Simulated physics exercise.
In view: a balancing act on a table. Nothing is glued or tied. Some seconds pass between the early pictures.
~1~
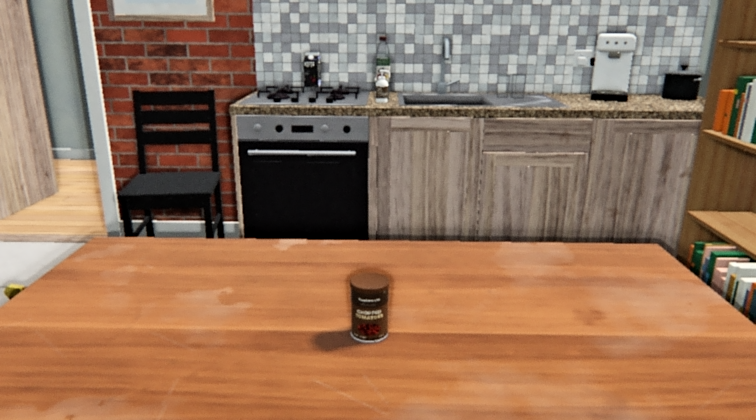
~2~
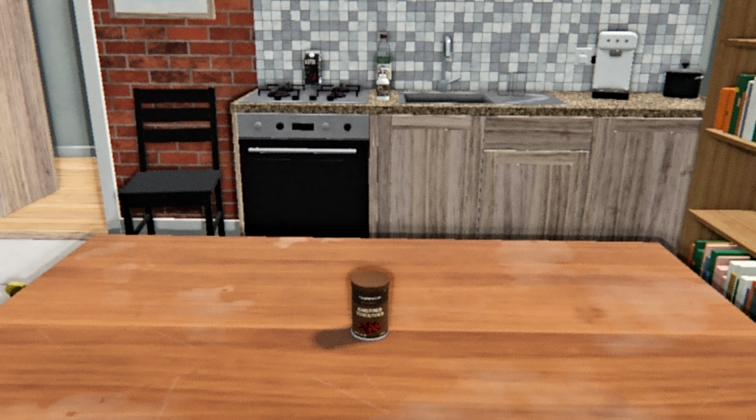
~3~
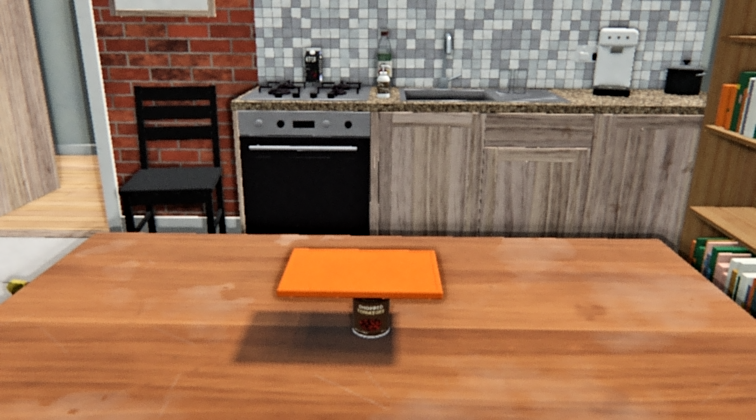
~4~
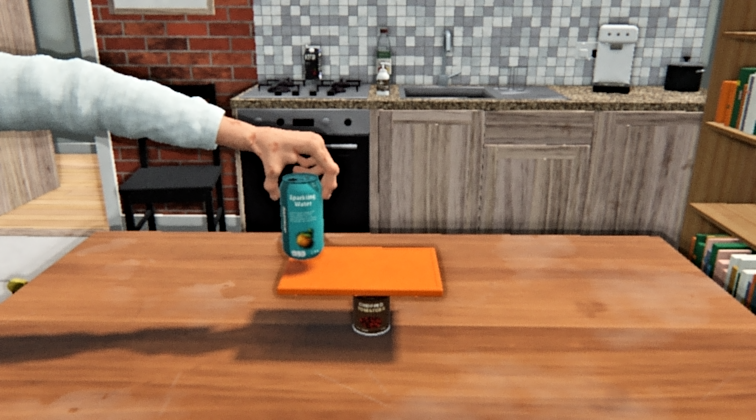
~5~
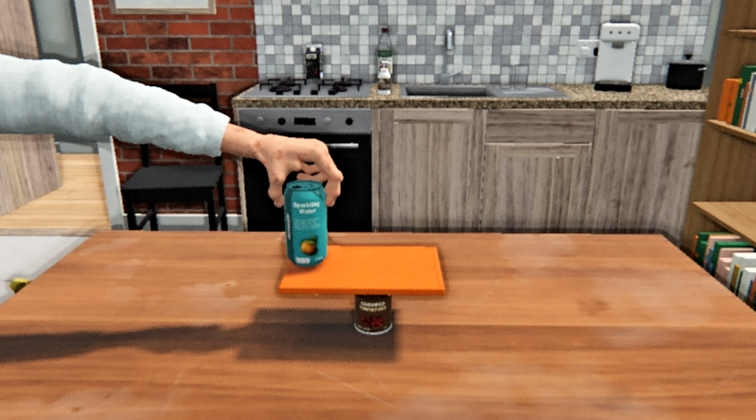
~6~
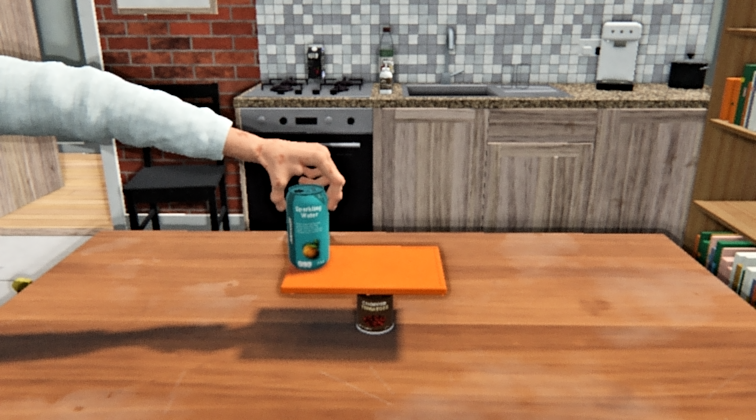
A small can stood alone on a wooden table, then an orange lid lay across its top, and a hand reached in from the left and lowered a turquoise can onto the lid's left side.
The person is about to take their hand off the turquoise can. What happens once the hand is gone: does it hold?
The stack gives way.
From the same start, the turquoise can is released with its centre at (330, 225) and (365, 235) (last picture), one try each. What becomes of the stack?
In the first case it gives way; in the second case it holds.
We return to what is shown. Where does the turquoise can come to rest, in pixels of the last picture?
Near (249, 308).
Then, 0.30 s after the last picture, turquoise can now fallen; orange lid on its side.
Then, 0.50 s after the last picture, orange lid on its side.
Then, 0.80 s after the last picture, orange lid now fallen.
At rest, fallen, turquoise can and orange lid; brown tin in place. Seen from the same camera at the end, turquoise can near (249, 308). The stack loses its balance.
